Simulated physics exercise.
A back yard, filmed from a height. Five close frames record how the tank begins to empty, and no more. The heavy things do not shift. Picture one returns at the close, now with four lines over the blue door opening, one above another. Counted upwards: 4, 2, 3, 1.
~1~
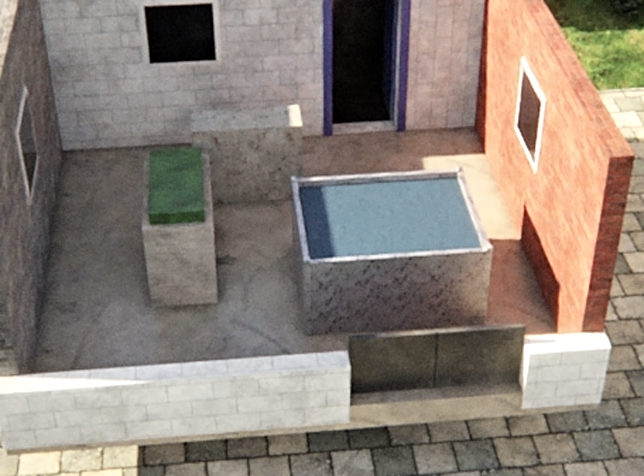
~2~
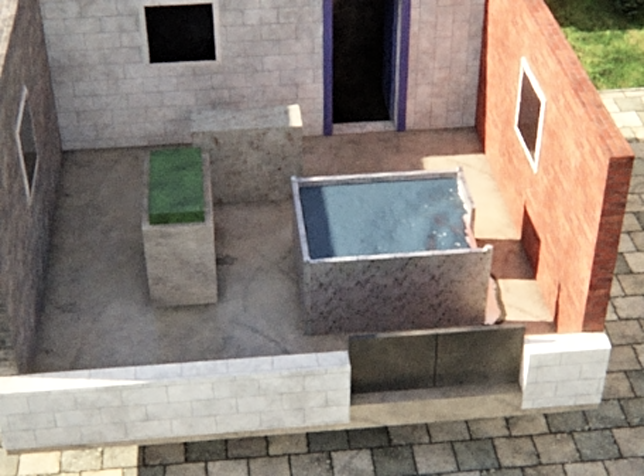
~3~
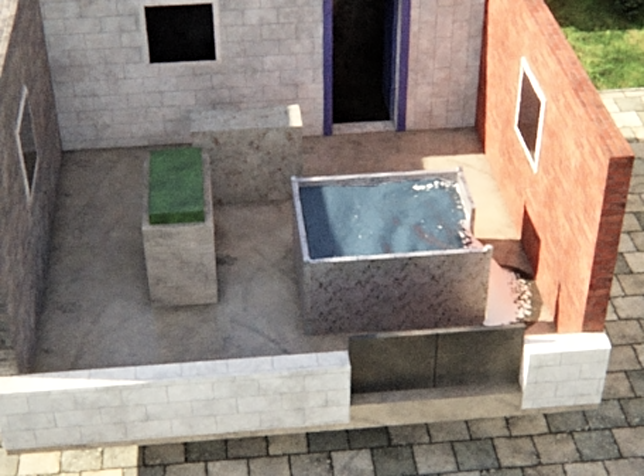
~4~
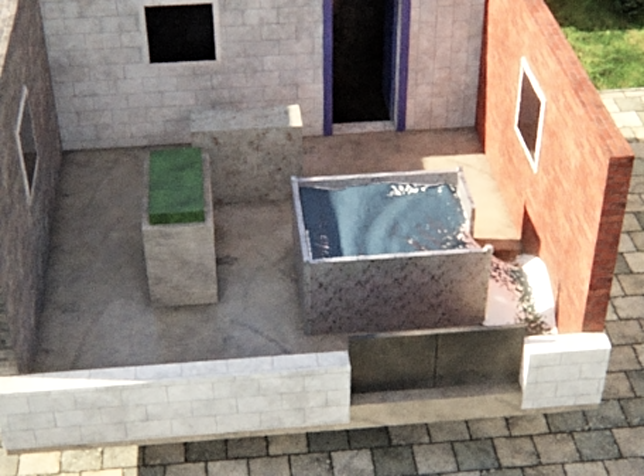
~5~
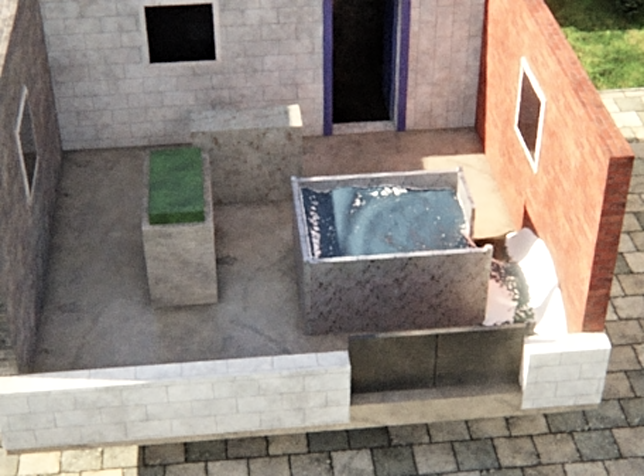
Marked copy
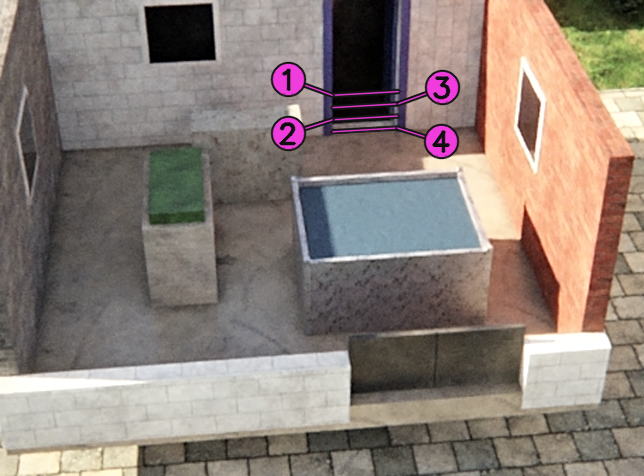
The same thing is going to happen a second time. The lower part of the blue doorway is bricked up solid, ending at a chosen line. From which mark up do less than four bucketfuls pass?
The answer is height 2.
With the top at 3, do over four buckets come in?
No.
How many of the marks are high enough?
Three.
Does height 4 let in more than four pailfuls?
Yes.
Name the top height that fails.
4 it is.
In magenta, 1 at (365, 93); 2 at (365, 117); 3 at (365, 105); 4 at (365, 129); from the bottom up 4, 2, 3, 1.
Choosing 1, nothing gets over.
Choosing 2, a splash gets over, under a bucket.
Choosing 3, nothing gets over.
Choosing 4, some 20 bucketfuls get in.
